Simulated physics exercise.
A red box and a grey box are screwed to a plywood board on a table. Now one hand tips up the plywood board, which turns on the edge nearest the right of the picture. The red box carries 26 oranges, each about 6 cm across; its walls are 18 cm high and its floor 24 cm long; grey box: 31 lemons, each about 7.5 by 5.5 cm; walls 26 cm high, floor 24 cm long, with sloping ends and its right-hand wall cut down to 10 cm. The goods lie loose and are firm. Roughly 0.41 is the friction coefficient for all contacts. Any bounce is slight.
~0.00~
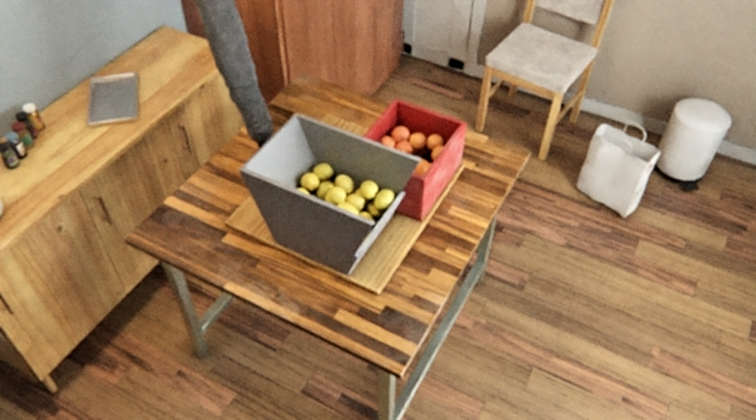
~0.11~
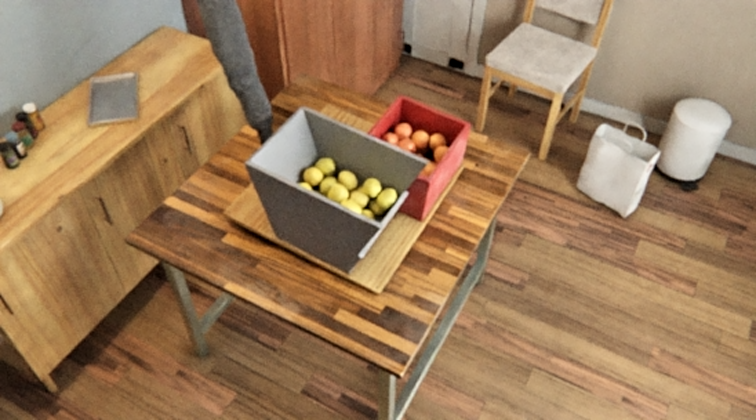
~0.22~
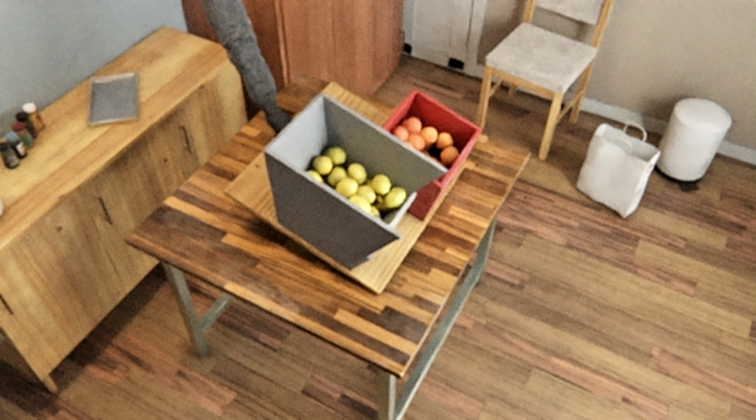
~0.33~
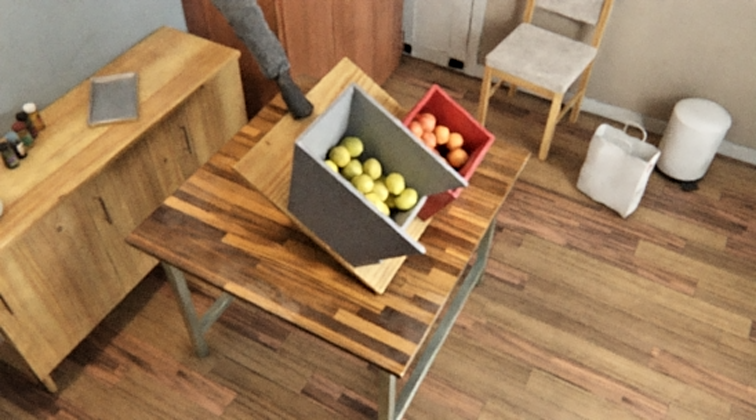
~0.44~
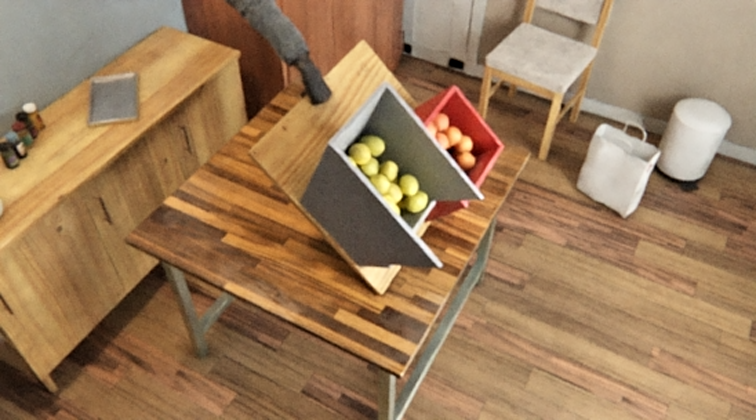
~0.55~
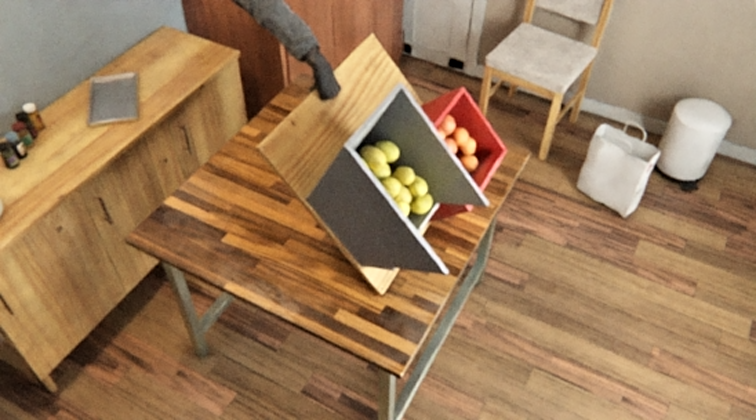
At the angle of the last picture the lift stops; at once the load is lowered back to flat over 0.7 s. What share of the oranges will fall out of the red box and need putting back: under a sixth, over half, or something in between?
I would predict the loss comes to less than one in six.
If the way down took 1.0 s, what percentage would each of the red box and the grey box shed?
Red box 0, grey box 10 per cent.
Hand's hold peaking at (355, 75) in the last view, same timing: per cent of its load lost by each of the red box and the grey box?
Red box 0%, grey box 30%.
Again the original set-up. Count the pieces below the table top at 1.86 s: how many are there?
Estimate - about 1 in total.
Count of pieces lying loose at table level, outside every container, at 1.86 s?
Roughly 0.
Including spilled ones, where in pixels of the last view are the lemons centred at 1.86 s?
Near (344, 220).
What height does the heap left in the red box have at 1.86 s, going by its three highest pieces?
It comes to close to 14 centimetres.
After 0.76 s, tilt 37°; 0 of 26 out of the red box and 1 of 31 out of the grey box.
After 1.02 s, tilt 12°; 0 of 26 out of the red box and 1 of 31 out of the grey box.
After 1.39 s, tilt 0°; 0 of 26 out of the red box and 1 of 31 out of the grey box.
Outcome (at 1.86 s), 0 of 26 out of the red box and 1 of 31 out of the grey box. Asked share, 0 of 26, 0 per cent.
